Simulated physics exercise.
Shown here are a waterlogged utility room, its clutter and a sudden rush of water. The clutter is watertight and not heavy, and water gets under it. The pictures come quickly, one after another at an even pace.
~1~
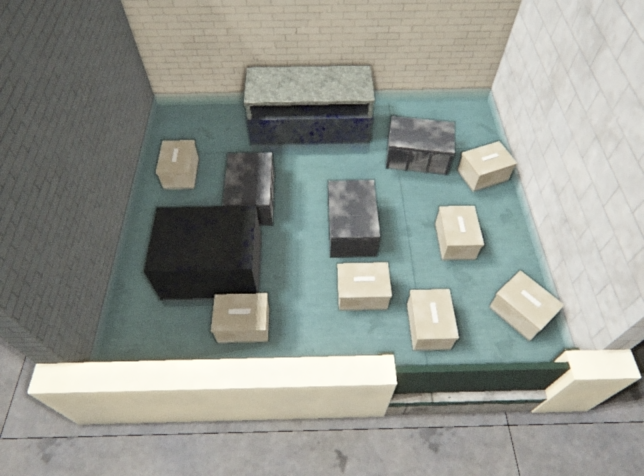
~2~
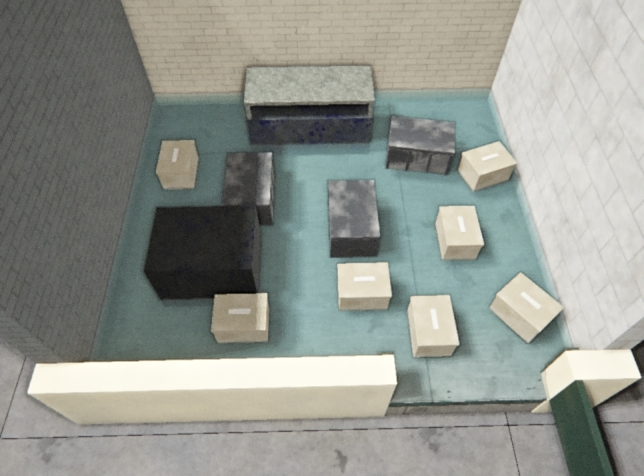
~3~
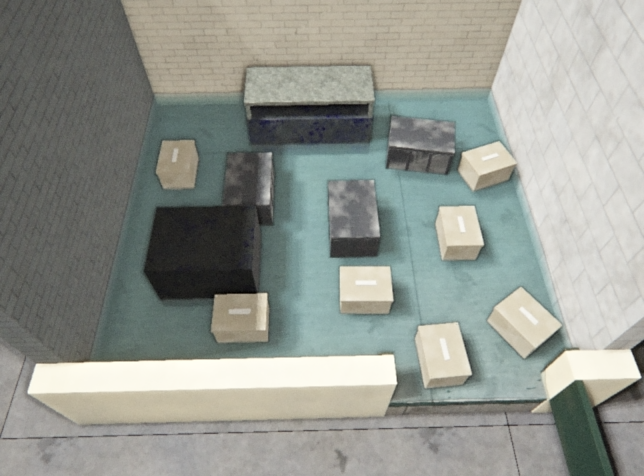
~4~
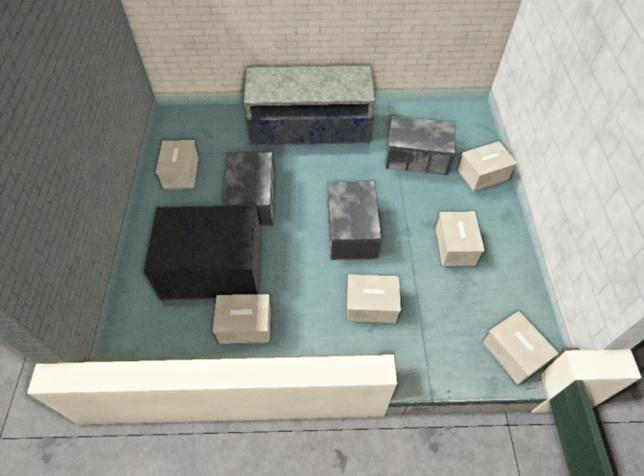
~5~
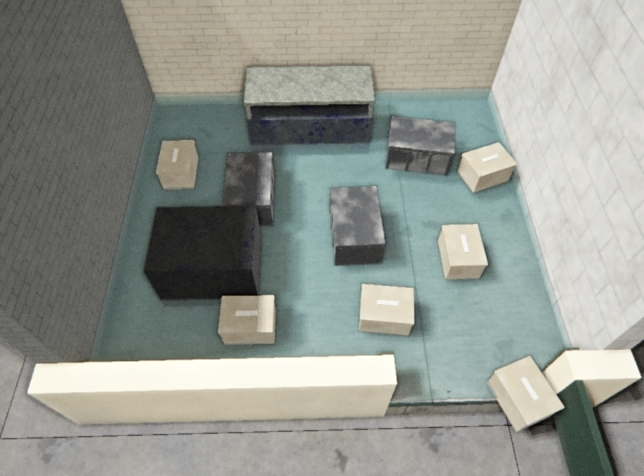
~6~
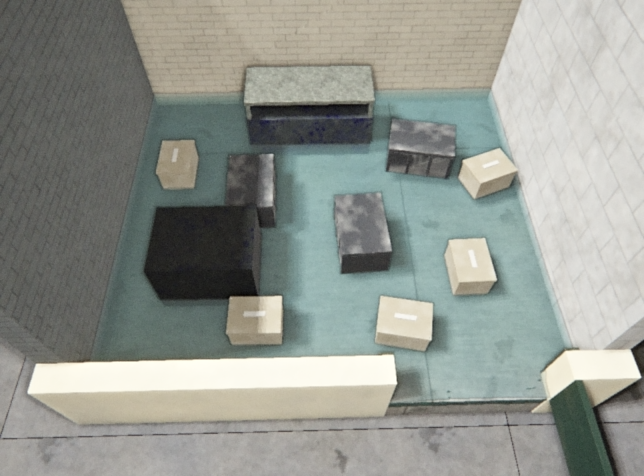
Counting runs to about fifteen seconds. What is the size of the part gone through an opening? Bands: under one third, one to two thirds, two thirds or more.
Two thirds or more.
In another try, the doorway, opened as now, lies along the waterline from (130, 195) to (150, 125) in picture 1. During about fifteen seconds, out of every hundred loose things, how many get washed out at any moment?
I reckon close to 30 per cent.
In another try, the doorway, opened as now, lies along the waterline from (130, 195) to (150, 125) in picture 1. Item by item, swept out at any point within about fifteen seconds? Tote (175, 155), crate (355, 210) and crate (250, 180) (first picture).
Looking at them in turn, number one is flushed away, number two is flushed away, and number three is flushed away.
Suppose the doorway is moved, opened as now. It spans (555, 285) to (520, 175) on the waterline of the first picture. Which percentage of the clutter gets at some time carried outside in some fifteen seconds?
80 per cent.
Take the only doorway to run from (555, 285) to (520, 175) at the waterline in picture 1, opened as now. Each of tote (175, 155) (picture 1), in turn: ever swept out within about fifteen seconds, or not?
My call: Stays.
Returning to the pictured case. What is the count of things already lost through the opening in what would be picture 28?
Tally: 7.
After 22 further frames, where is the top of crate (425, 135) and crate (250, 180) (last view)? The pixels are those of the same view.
Approximately (513, 330), then (383, 320).
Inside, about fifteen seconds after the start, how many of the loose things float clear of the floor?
That makes 1.
A moment on, 3 of 10 are out; 7 afloat.
Next, 6 of 10 are out; 4 afloat.
Later, 7 of 10 are out; 3 afloat.
In the end, 9 of 10 are out; 1 afloat.
